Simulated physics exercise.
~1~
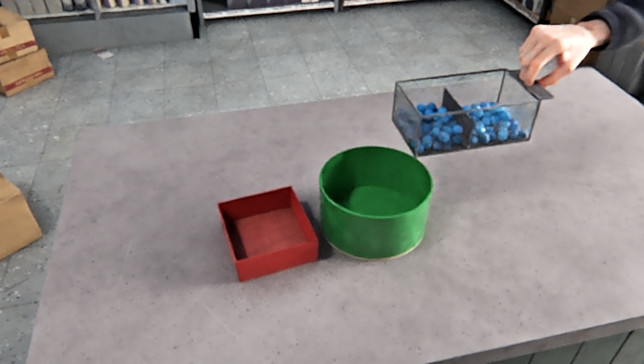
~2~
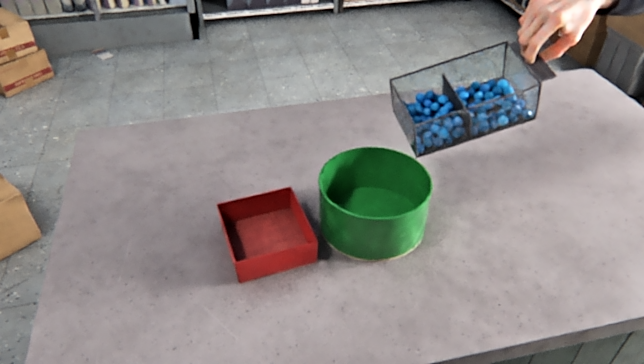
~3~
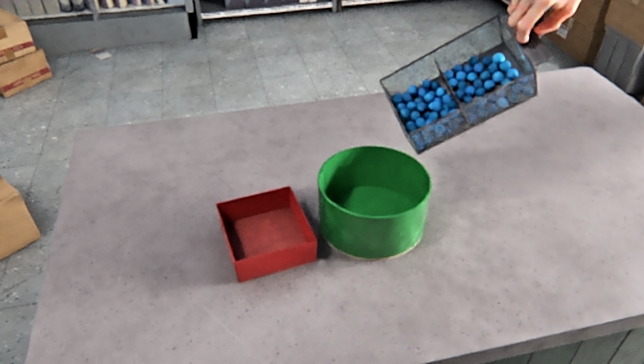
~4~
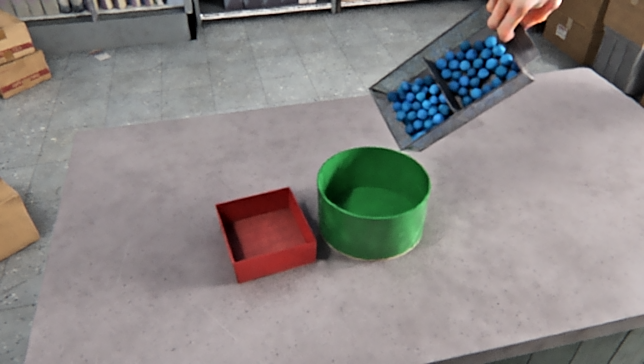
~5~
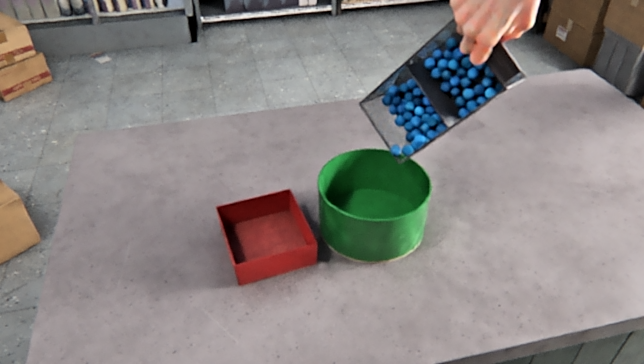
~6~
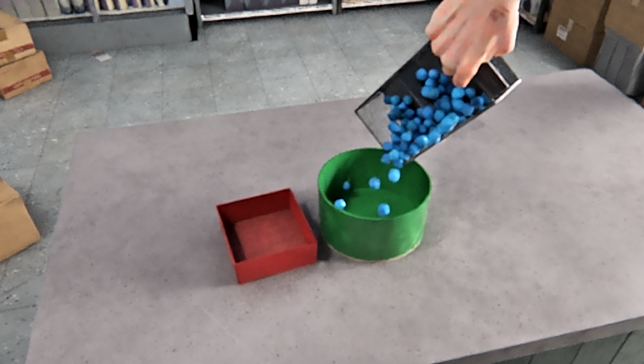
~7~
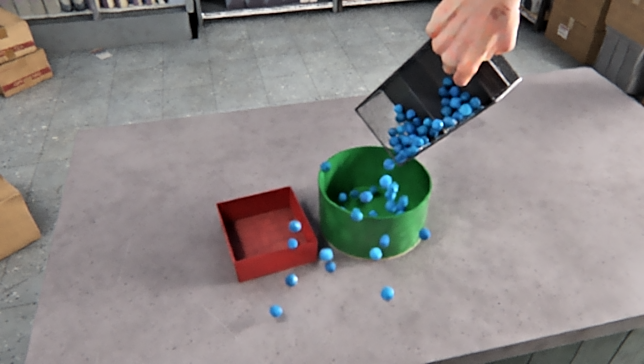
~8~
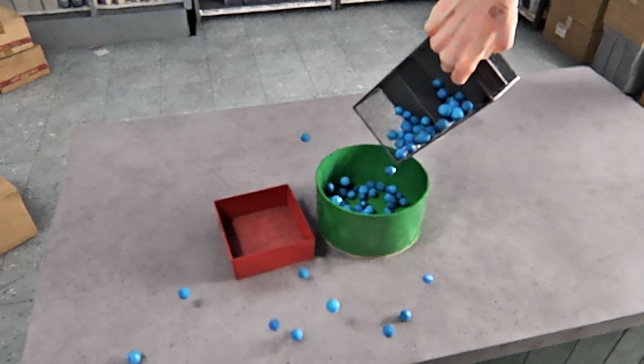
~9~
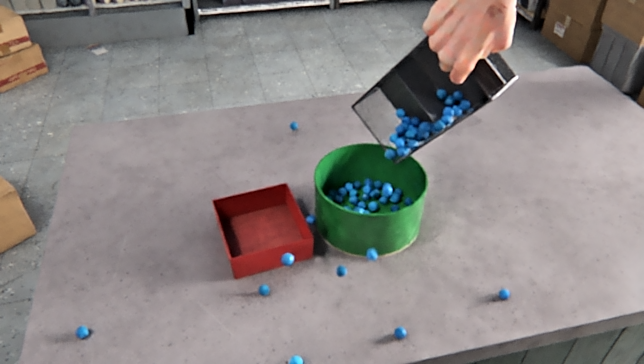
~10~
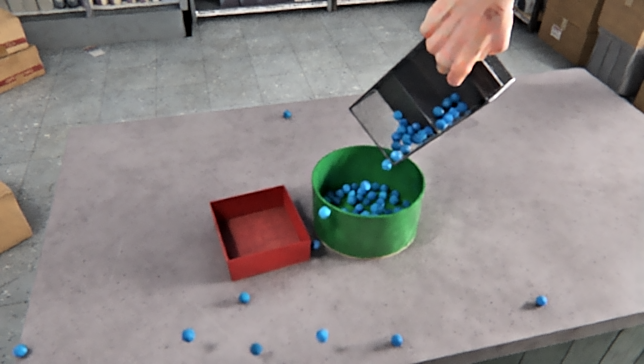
In a room with a tiled floor, shelves and cardboard boxes, a grey table is seen from above at an angle by a slightly swaying camera. A square red tin stands left of a round green pot, while a hand at the upper right holds a clear, divided box of blue balls. The hand tips the box steeply leftward over the pot, and the balls spill out. Many land in the pot, while others bounce and scatter across the table. Finally the box stays tilted, still holding some balls, with the pot partly filled and the red tin empty.
